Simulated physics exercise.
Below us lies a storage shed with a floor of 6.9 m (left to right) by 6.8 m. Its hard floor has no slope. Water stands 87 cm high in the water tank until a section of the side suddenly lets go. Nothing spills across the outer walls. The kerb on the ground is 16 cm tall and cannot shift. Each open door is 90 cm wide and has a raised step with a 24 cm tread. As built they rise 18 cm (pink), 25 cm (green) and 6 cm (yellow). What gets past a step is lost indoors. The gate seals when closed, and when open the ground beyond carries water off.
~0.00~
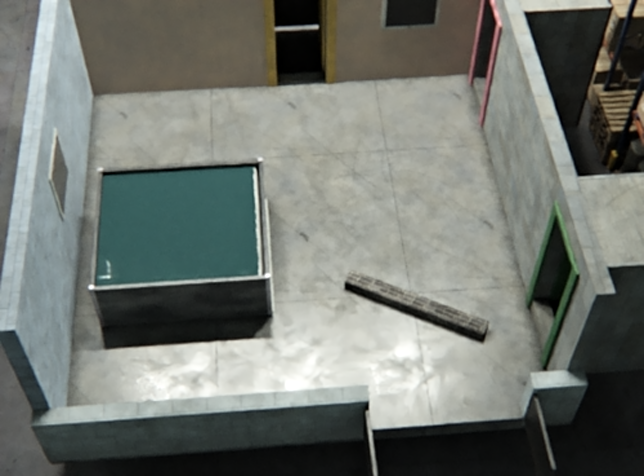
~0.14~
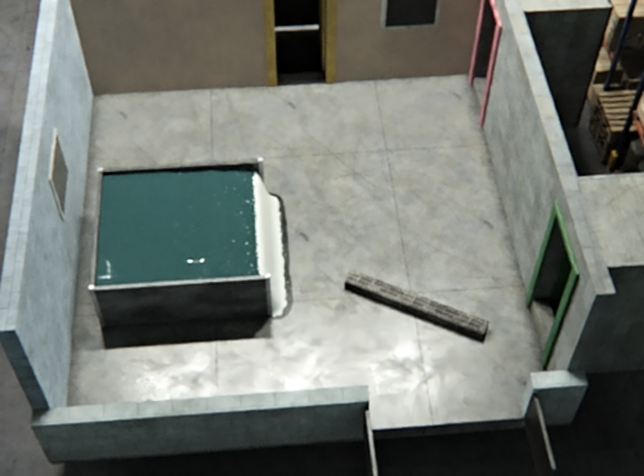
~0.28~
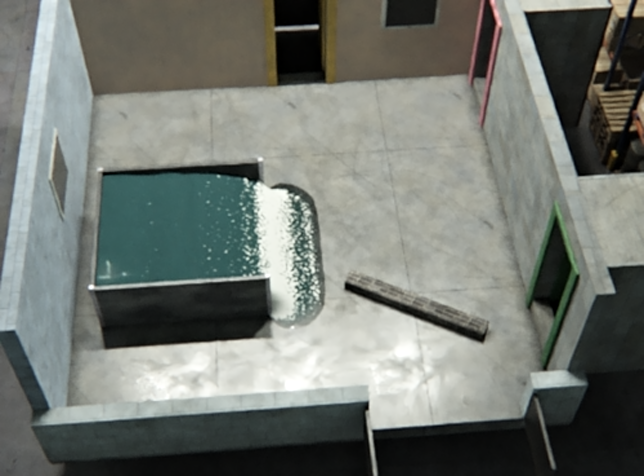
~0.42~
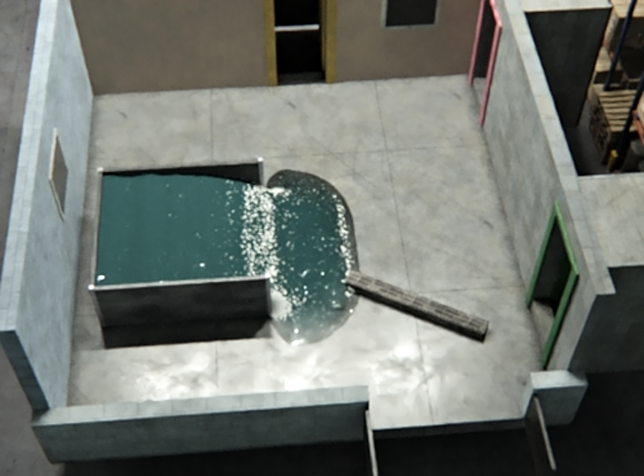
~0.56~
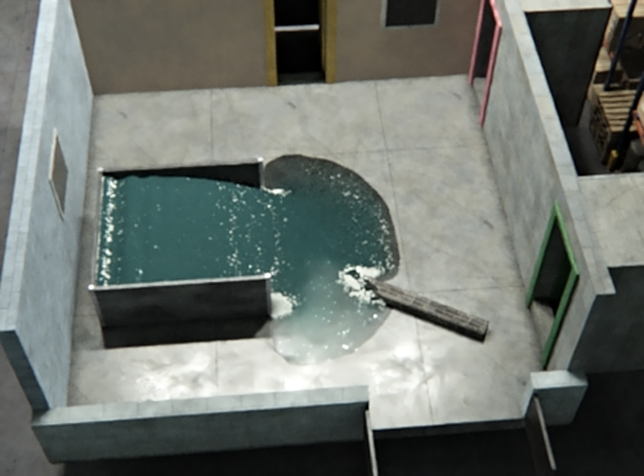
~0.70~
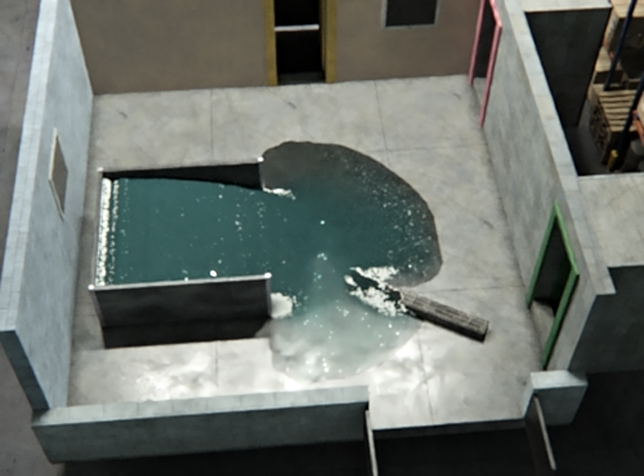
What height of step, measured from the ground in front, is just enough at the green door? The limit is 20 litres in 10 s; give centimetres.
Some 19 cm above the ground.
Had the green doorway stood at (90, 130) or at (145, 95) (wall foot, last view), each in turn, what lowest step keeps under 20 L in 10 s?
Roughly 13.5 and 9.5 cm.
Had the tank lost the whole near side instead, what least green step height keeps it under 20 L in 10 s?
Then roughly 32 cm.
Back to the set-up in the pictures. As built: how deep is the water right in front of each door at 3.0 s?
Depths in cm: Pink 29, green 20, yellow 2.
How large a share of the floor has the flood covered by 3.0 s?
About 55 per cent.
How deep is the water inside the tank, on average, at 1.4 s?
Roughly 46 cm on average.
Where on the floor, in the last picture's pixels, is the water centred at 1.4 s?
Around (278, 252).
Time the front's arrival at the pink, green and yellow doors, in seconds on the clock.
Arrival: Pink 1.8 s, green 1.6 s, yellow 2.4 s.
After 1.4 s water covers 50 % of the floor, deepest (48 cm) near (506, 223); it has not reached the green door.
After 3.0 s water covers 55 % of the floor, deepest (48 cm) near (470, 86); 20 cm at the green door, 0 litres in over its 25 cm step.
After 10.0 s water covers 95 % of the floor, deepest (17 cm) near (194, 94); 7 cm at the green door, 4 litres in over its 25 cm step.
At the green door as built, the water arrived by 1.6 s and peaked near 23 cm at 4.0 s.
Run again over the same 10 s with other heights there, 36 litres in over 17 cm, 7 litres over 23 cm. The limit of 20 litres is kept from about 19 cm up.
